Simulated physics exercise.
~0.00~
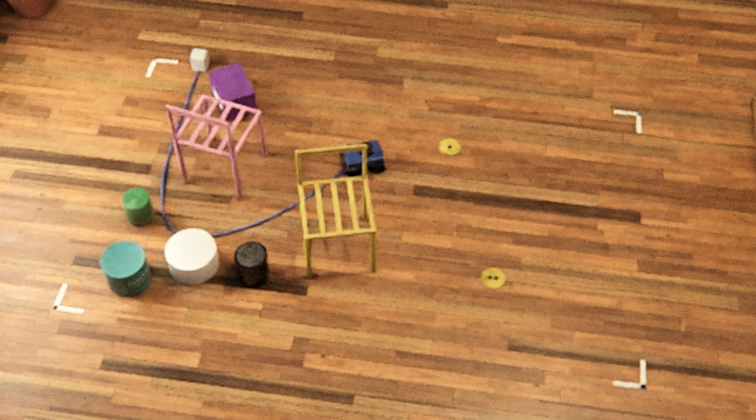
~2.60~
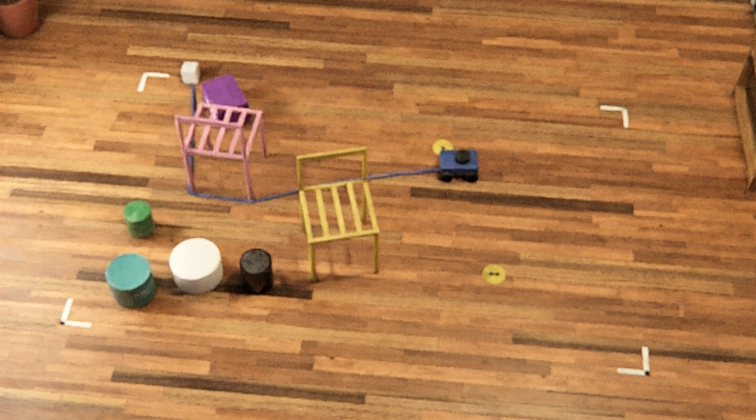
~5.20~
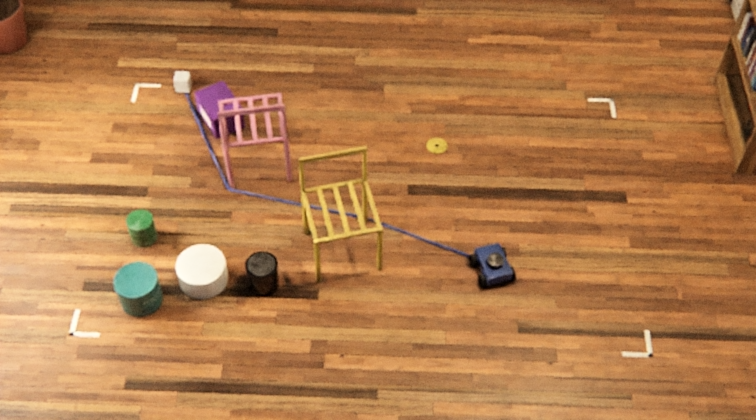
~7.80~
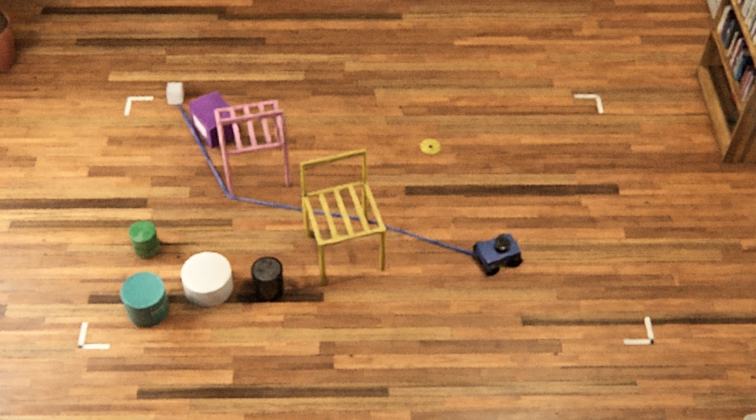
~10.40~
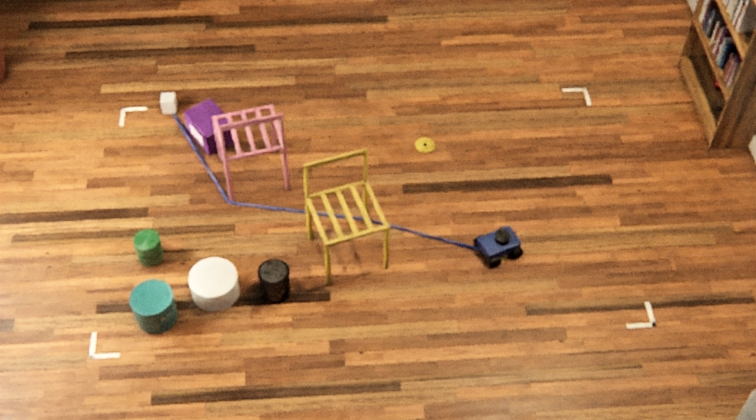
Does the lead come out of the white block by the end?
No, the lead stays plugged into the white block, even after the cart has reached the second yellow mark.
